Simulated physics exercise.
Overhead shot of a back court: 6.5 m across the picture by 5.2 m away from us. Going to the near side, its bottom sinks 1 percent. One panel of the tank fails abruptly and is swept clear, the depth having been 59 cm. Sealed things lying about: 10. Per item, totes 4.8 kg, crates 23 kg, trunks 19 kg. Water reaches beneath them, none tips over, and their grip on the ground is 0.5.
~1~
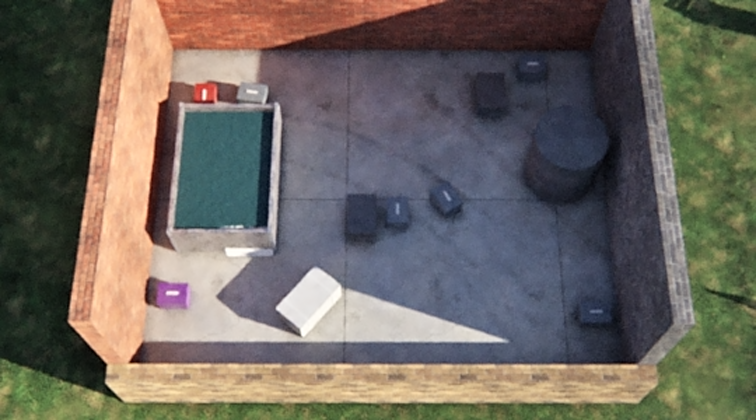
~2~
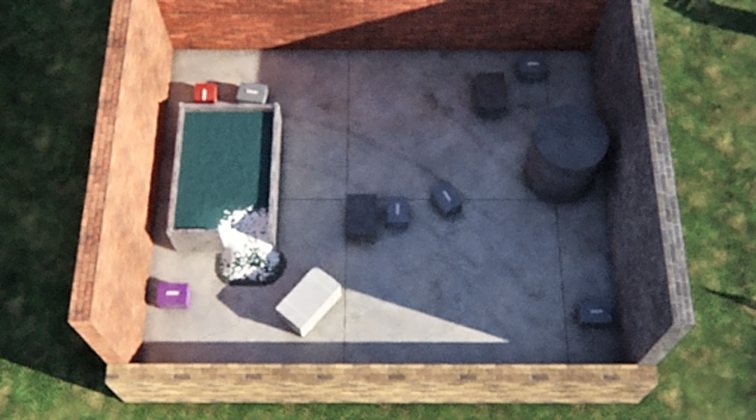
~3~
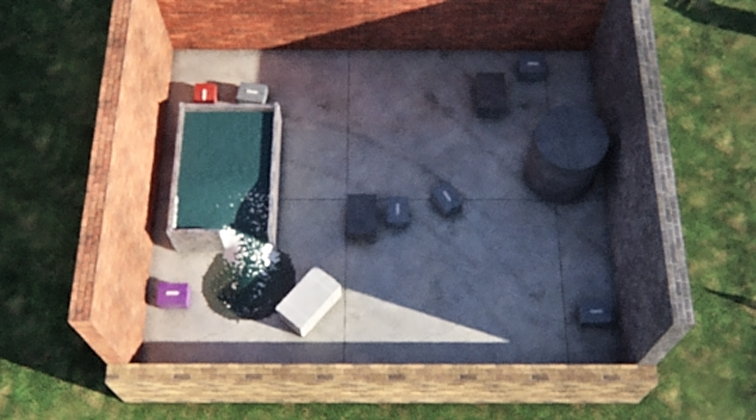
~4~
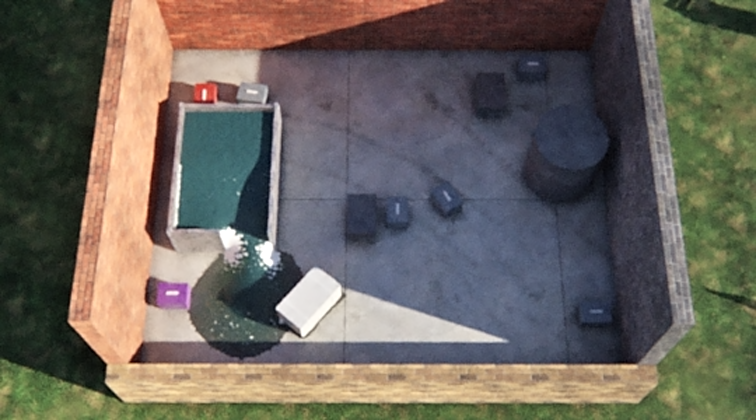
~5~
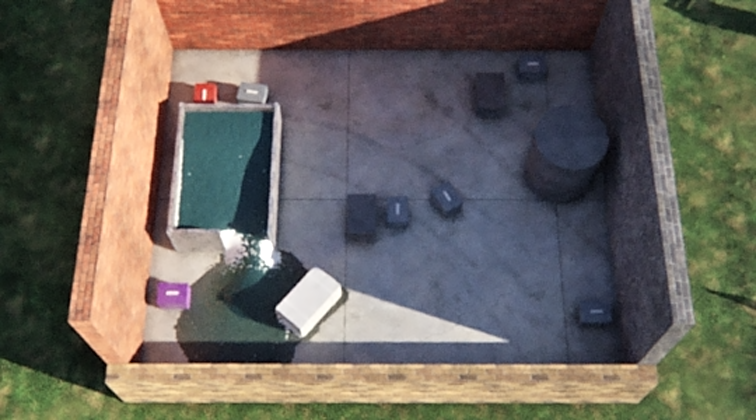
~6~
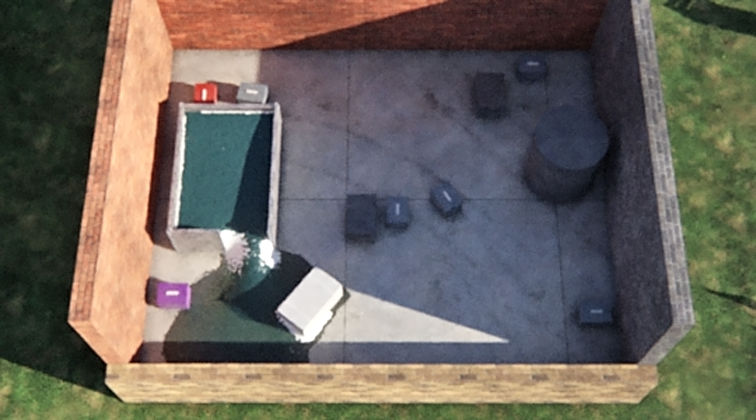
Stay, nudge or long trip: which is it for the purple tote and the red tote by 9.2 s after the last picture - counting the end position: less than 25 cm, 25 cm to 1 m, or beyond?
By the end the purple tote is well away and the red tote is close to its start.
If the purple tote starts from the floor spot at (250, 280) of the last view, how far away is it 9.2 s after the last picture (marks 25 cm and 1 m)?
What happens is that it covers a big distance.
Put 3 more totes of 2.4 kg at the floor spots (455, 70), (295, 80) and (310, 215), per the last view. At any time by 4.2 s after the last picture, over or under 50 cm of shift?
Going through them in the order asked, they come out shy of the mark, shy of the mark and shy of the mark.
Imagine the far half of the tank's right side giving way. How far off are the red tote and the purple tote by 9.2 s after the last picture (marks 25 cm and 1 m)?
The red tote hardly moves, the purple tote drifts a bit.
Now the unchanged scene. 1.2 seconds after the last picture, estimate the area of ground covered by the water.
At that time the wet patch spans about 9.5 m2.
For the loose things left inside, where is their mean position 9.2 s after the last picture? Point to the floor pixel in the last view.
They average out to somewhere around (386, 166).
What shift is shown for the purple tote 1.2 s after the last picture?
About 10 cm out of place.
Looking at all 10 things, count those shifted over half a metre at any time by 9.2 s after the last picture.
4.
Then, 1.2 s after the last picture the purple tote is near (174, 286), 0.1 m from its start, aground; the red tote is near (204, 95), 0.0 m from its start, aground; 0 afloat.
Then, 3.8 s after the last picture the purple tote is near (204, 355), 1.0 m from its start, afloat; the red tote is near (204, 95), 0.0 m from its start, aground; 1 afloat.
Then, 6.2 s after the last picture the purple tote is near (202, 261), 0.6 m from its start, afloat; the red tote is near (204, 95), 0.0 m from its start, aground; 3 afloat.
Then, 9.2 s after the last picture the purple tote is near (263, 350), 1.5 m from its start, afloat; the red tote is near (204, 95), 0.0 m from its start, aground; 2 afloat.
